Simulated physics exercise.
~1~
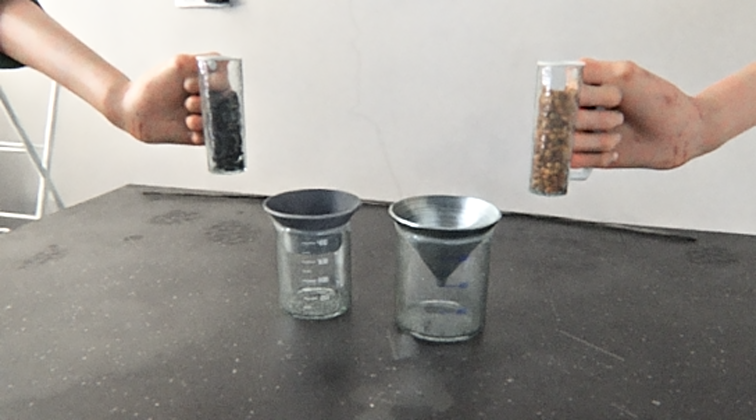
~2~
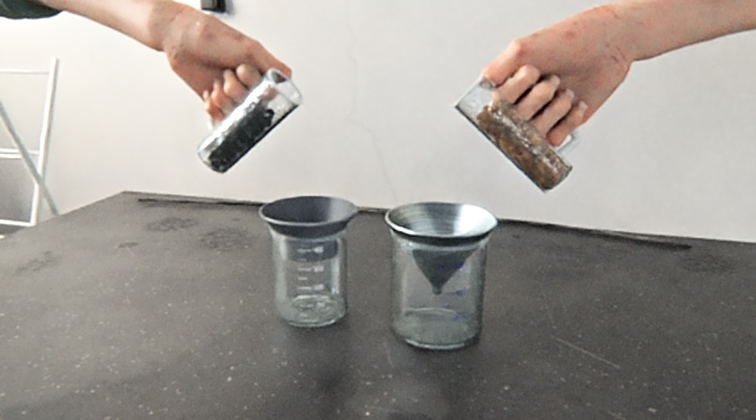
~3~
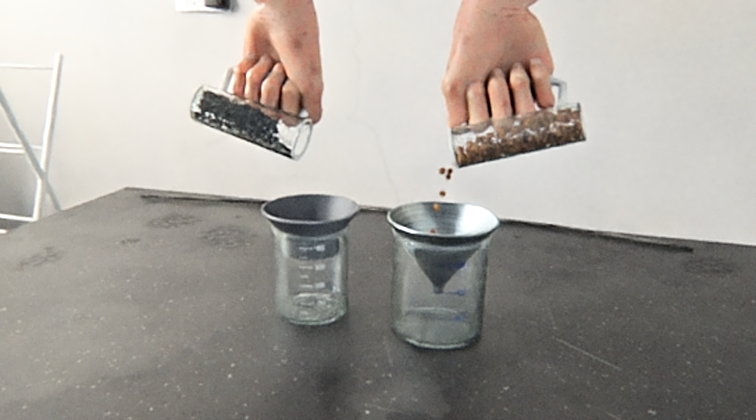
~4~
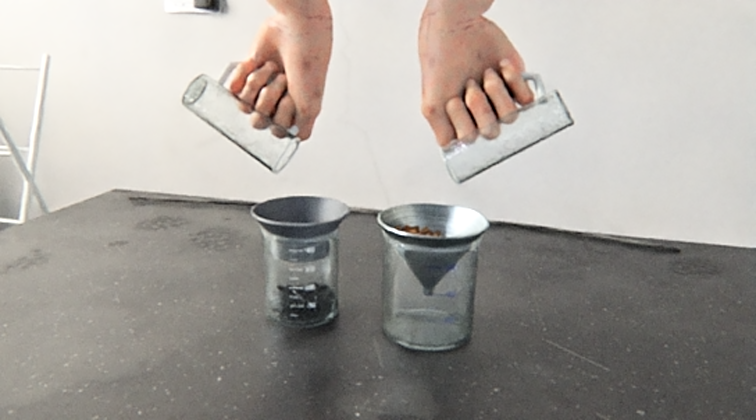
Two hands tip cups over funnels; the left load runs through, the right jams.
